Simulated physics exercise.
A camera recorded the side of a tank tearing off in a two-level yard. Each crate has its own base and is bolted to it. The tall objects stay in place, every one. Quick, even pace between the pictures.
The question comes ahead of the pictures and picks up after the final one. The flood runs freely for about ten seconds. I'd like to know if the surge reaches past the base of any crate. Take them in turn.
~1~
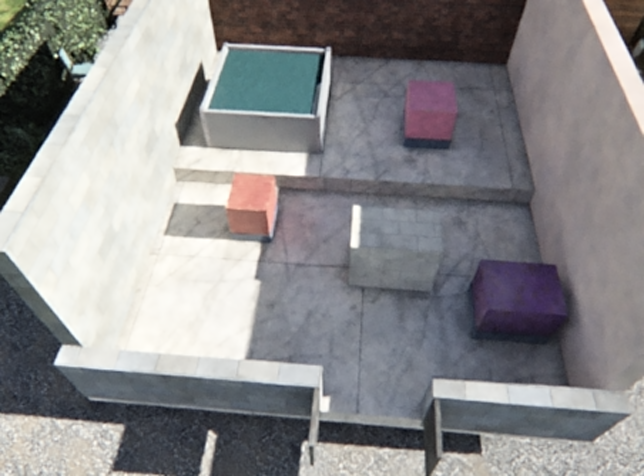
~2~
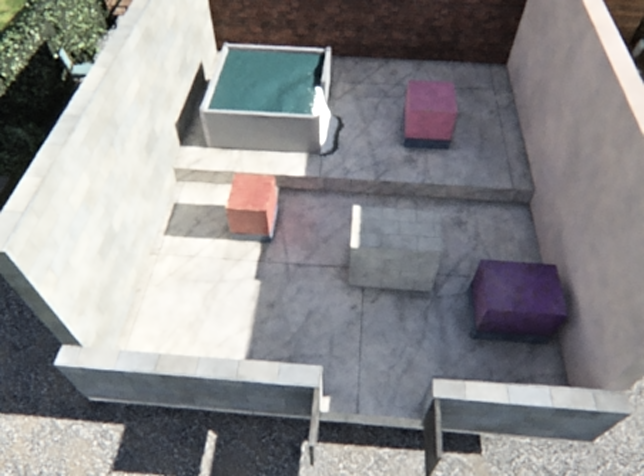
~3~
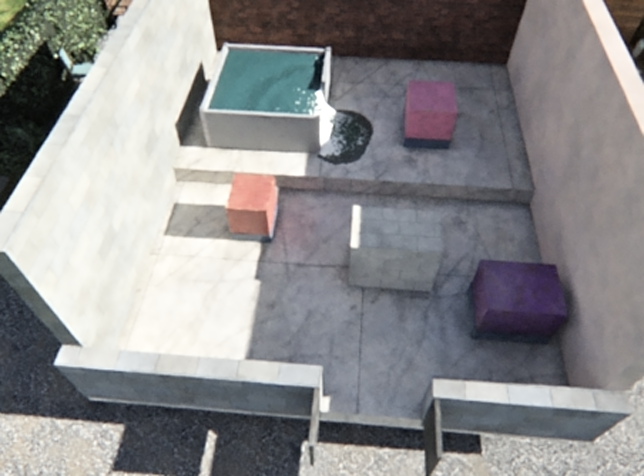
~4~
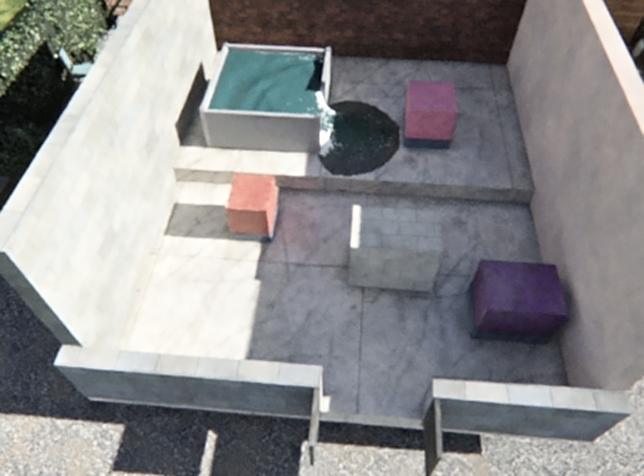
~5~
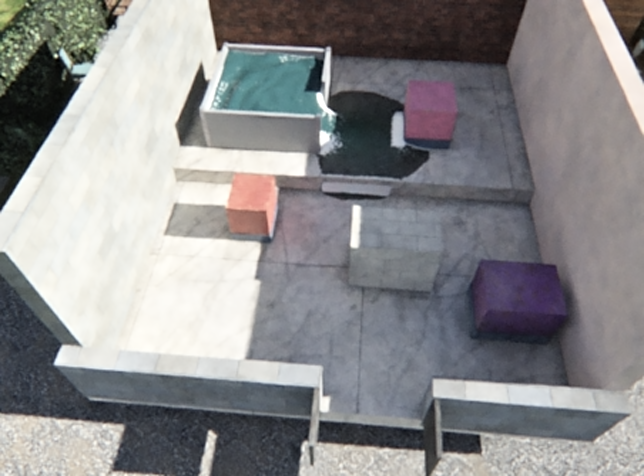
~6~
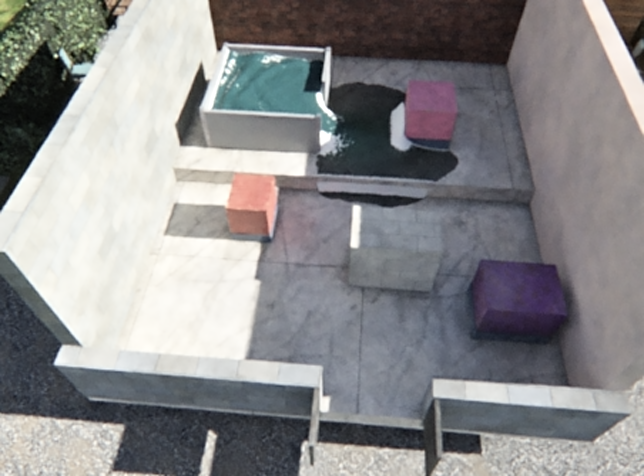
Here is how it goes: The pink crate is reached; the red crate is not reached; the purple crate is reached.
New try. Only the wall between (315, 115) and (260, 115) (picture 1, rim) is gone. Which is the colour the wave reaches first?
First comes the red crate.
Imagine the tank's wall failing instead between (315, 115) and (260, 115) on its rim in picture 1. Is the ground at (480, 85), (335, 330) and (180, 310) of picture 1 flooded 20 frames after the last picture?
So it's nothing at the first, liquid at the second and liquid at the third.
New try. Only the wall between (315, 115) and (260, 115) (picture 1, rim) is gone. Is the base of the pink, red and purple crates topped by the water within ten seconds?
Result: Pink is not reached; red is swamped; purple is not reached.
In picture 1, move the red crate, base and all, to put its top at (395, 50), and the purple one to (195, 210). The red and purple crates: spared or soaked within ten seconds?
Taking them in turn, red crate is overtopped and purple crate is missed.
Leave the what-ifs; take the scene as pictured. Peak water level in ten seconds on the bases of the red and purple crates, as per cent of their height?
Taking them in the order asked, 70 percent and 150 percent.
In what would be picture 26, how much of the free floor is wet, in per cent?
About 50 per cent.
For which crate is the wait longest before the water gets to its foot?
Easy - the crate marked red.
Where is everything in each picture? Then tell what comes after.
In the first frame, still water in the water tank at (269, 82).
In the second frame, the front is at (334, 117), out from the gap at (320, 124).
In the third frame, the front is at (368, 126), out from the gap at (320, 125).
In the fourth frame, the front is at (399, 137), out from the gap at (320, 125).
In the fifth frame, the front is at (422, 158), out from the gap at (320, 125).
In the sixth frame, water pours out at (320, 124) and has run to (452, 162).
A moment on, water covers 25 % of the floor; the pink crate water round its plinth, the red crate not reached, the purple crate not reached.
Next, water covers 35 % of the floor; the pink crate water round its plinth, the red crate not reached, the purple crate water round its plinth.
Then, water covers 50 % of the floor; the pink crate water round its plinth, the red crate not reached, the purple crate water round its plinth.
Later, water covers 75 % of the floor; the pink crate water round its plinth, the red crate water round its plinth, the purple crate water round its plinth.
In the end, water covers 95 % of the floor; the pink crate was topped, the red crate stayed above the water, the purple crate was topped.
